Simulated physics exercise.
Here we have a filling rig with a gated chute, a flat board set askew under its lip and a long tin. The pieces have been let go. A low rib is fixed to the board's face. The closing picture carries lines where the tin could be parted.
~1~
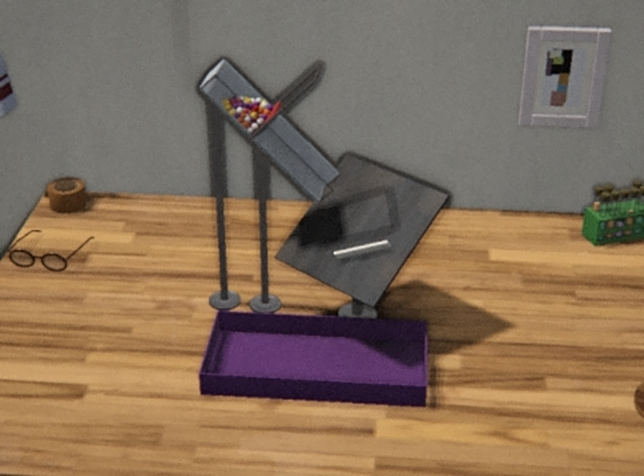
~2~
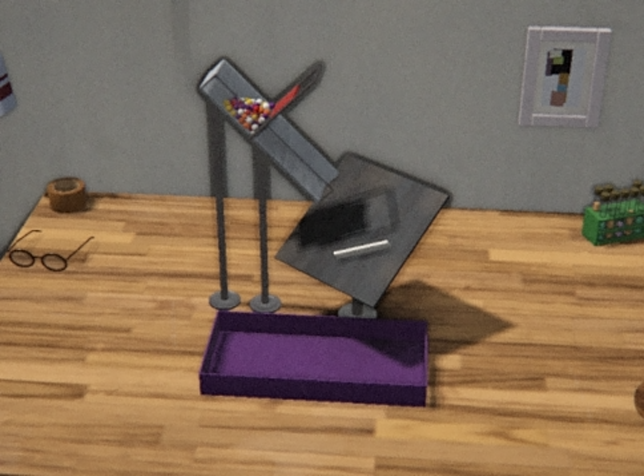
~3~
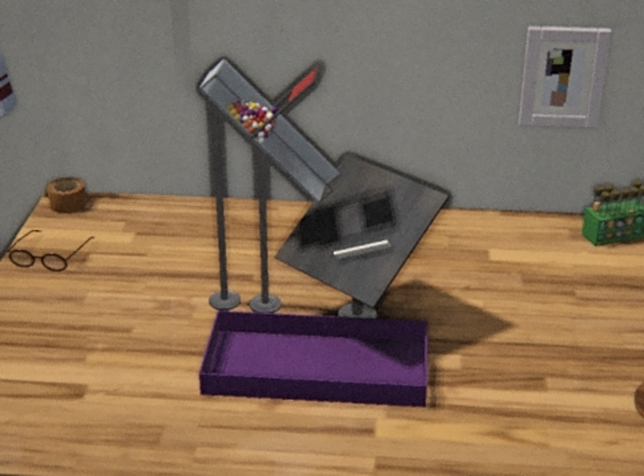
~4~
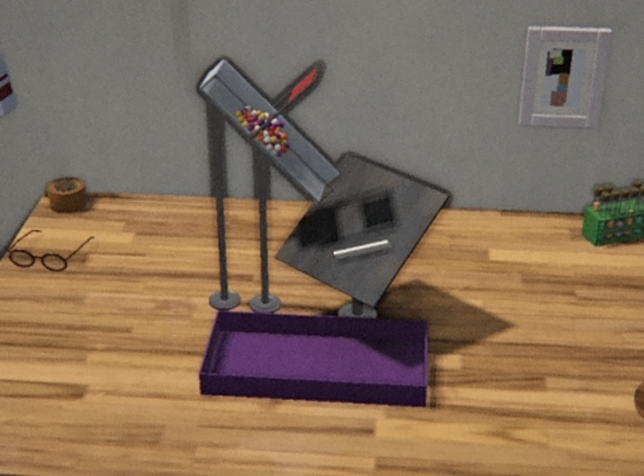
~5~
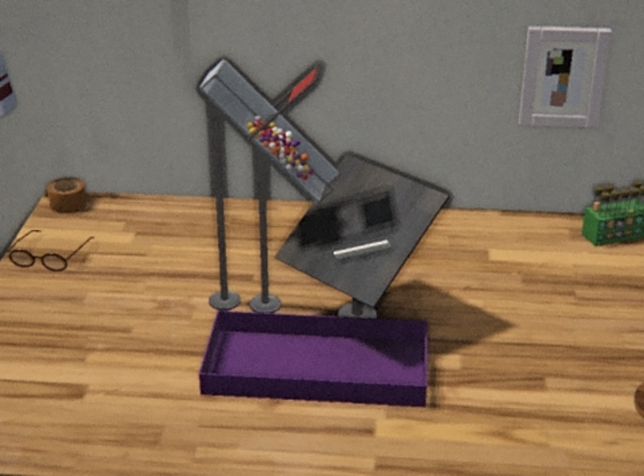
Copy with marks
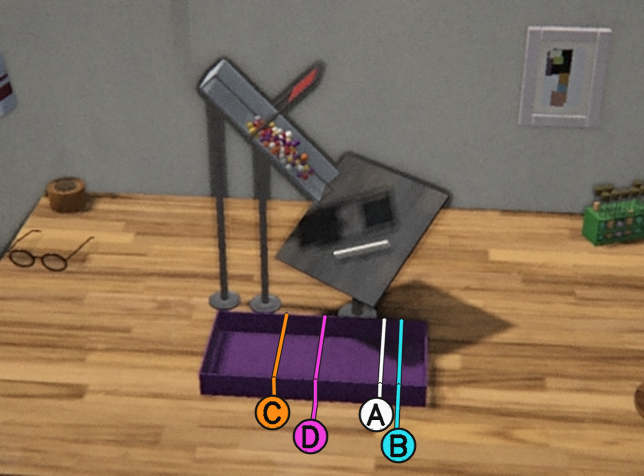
Small colourful beads slide down a sloping grey chute above a tilted board and purple tray.
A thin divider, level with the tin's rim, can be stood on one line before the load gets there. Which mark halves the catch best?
Line C does it best.
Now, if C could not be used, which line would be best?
Here it is line D.
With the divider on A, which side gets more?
The left side.
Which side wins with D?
Left.
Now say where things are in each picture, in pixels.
Load behind the gate near (249, 109), round plastic beads; lip of the chute near (321, 194), sloping fairly steeply, in the first picture.
Middle of the board near (359, 227), tilted fairly steeply; middle of its low edge near (322, 281); of its high edge near (396, 174), in the second picture.
Front corners of the tin near (199, 373) and (426, 386), empty; front of the load near (267, 132), in the third picture.
Middle of the load near (266, 129); its front near (286, 149), close to a third of the way to the lip; rib from (387, 241) to (334, 253), in the fourth picture.
Middle of the load near (282, 147); its front near (311, 172), the bulk of the way to the lip, in the fifth picture.
On the marked copy, line A crosses the front rim at (380, 383); line B crosses the front rim at (398, 384); line C crosses the front rim at (273, 377); line D crosses the front rim at (315, 380).
With A, of what is caught, all but a few on the left of the divider, only a few on the right.
With B, of what is caught, all but a few on the left of the divider, only a few on the right.
With C, of what is caught, close to half on the left of the divider, close to half on the right.
With D, of what is caught, the bulk on the left of the divider, close to a quarter on the right.
